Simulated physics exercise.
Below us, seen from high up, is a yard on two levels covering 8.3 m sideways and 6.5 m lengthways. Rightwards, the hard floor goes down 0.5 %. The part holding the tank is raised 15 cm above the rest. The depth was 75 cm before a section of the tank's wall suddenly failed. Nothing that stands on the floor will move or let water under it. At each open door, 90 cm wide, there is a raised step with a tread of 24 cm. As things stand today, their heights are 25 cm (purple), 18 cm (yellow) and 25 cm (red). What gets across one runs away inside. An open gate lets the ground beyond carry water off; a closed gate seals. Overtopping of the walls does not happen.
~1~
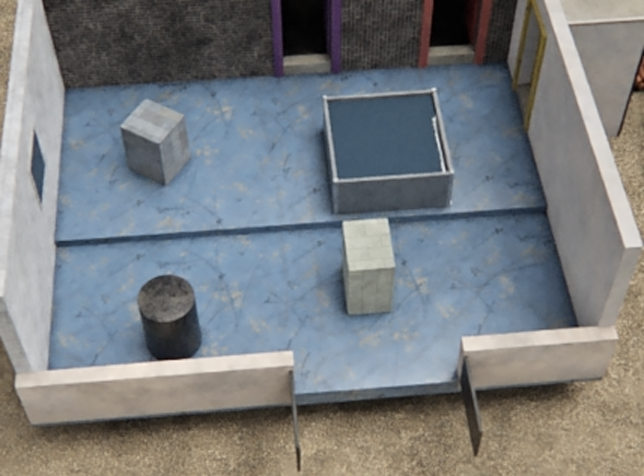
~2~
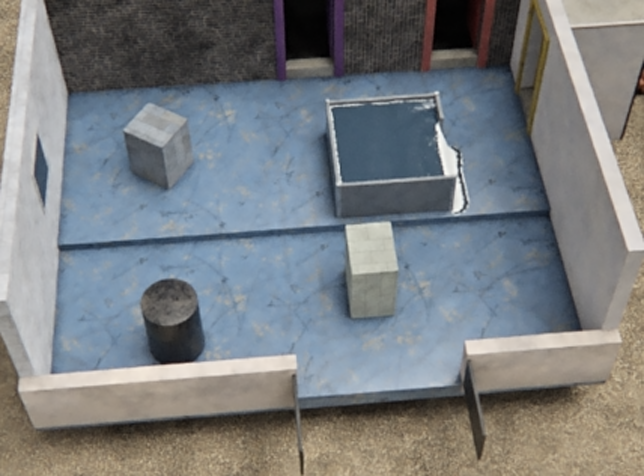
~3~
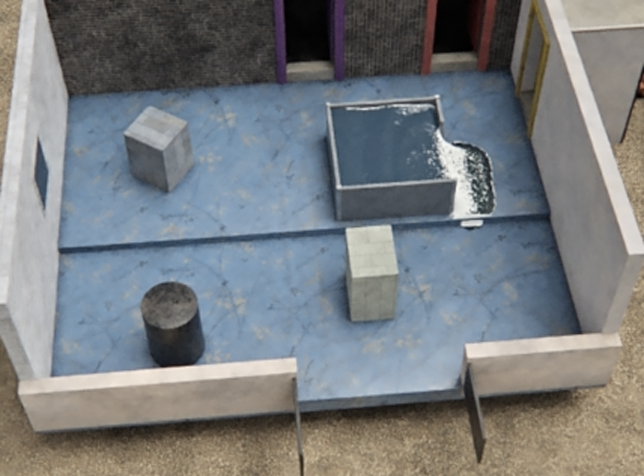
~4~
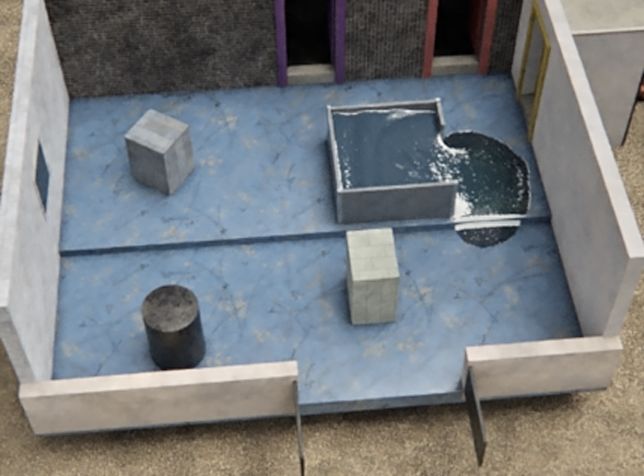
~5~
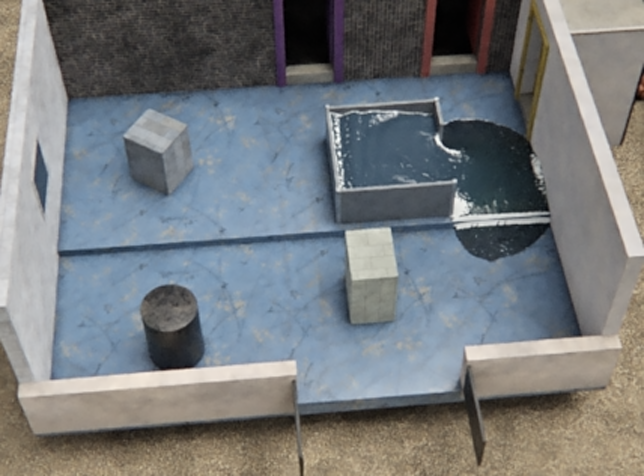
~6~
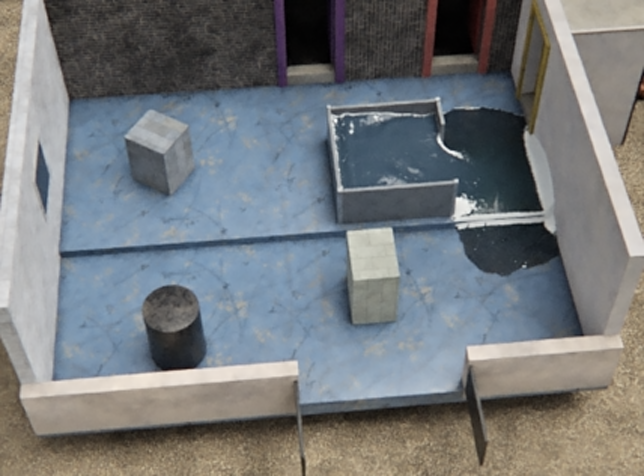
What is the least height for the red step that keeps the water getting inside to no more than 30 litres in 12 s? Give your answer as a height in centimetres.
16 cm.
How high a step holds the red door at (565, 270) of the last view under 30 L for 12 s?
Roughly 15 cm.
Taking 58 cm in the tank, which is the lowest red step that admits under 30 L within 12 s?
You'd need a step of close to 11.5 cm.
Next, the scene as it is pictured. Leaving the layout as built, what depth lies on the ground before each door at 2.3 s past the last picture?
Purple 3, yellow 14, red 22 cm.
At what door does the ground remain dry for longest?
Last of all, the purple one.
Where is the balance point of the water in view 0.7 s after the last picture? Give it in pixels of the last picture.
The centre of all the water is around (450, 181).
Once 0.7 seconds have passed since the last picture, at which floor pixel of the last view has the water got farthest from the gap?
I'd put the front's tip around (584, 336).
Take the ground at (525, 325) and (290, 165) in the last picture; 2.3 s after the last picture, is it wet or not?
In order: Submerged and spared.
Then, 0.7 s after the last picture water covers 15 % of the floor, deepest (50 cm) near (544, 184); it has not reached the red door.
Then, 2.3 s after the last picture water covers 30 % of the floor, deepest (36 cm) near (592, 366); 22 cm at the red door, 1 litre in over its 25 cm step.
Then, 11.3 s after the last picture water covers 95 % of the floor, deepest (10 cm) near (135, 403); 4 cm at the red door, 1 litre in over its 25 cm step.
At the red door as built, the water peaked near 23 cm, 1.9 s after the last picture.
With a step of 14 cm, 48 litres would have come in within the 12 s; with 18.5 cm, 16 litres. So under 30 litres takes about 16 cm.
